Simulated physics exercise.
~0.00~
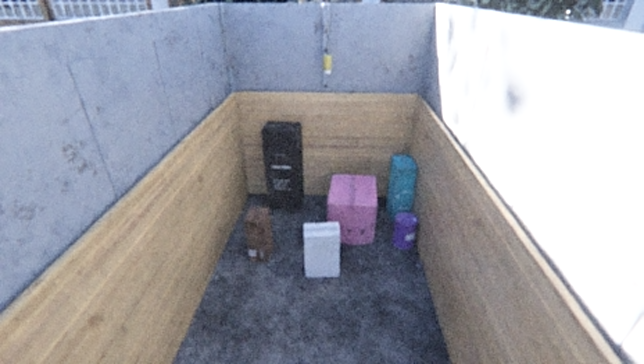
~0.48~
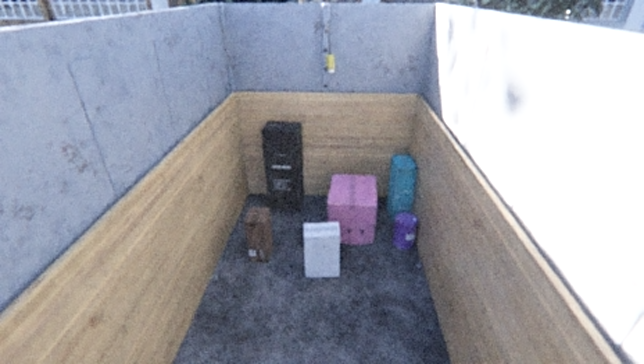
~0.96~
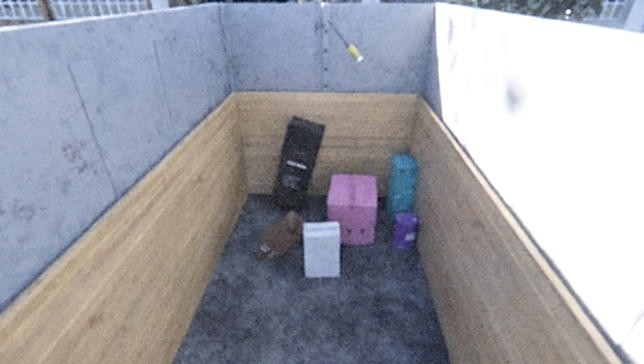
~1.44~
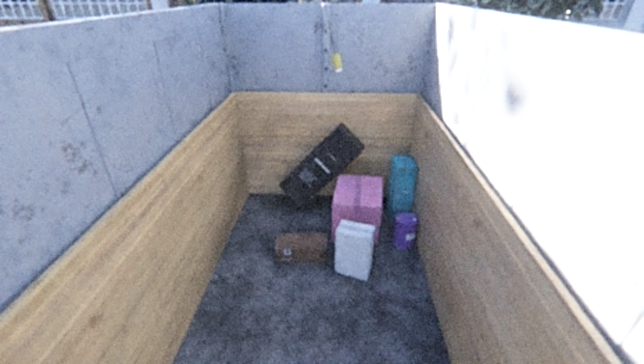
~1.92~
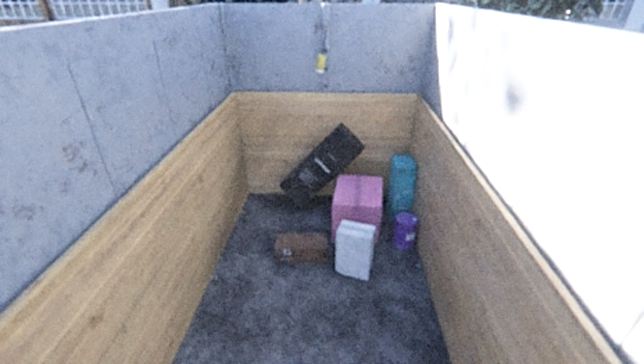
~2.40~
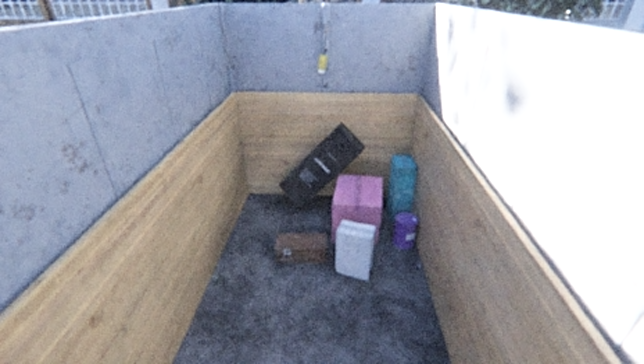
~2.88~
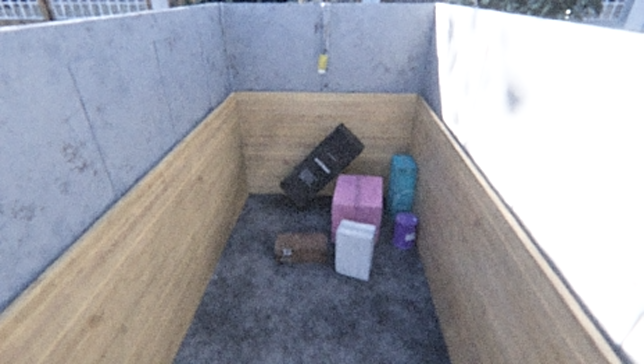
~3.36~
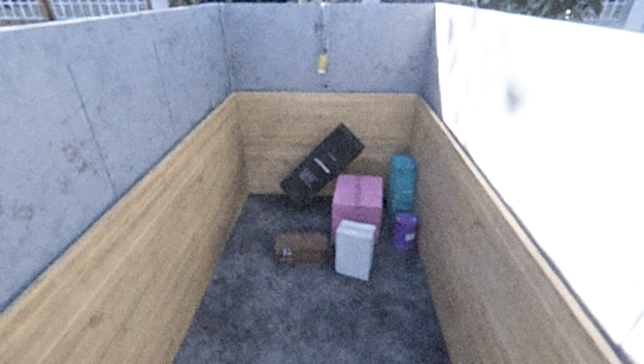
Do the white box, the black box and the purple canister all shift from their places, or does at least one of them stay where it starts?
At least one stays, as the purple canister keeps its place by the right wall. The white box ends further to the right, and the black box ends leaning over to the right, away from where it stood.
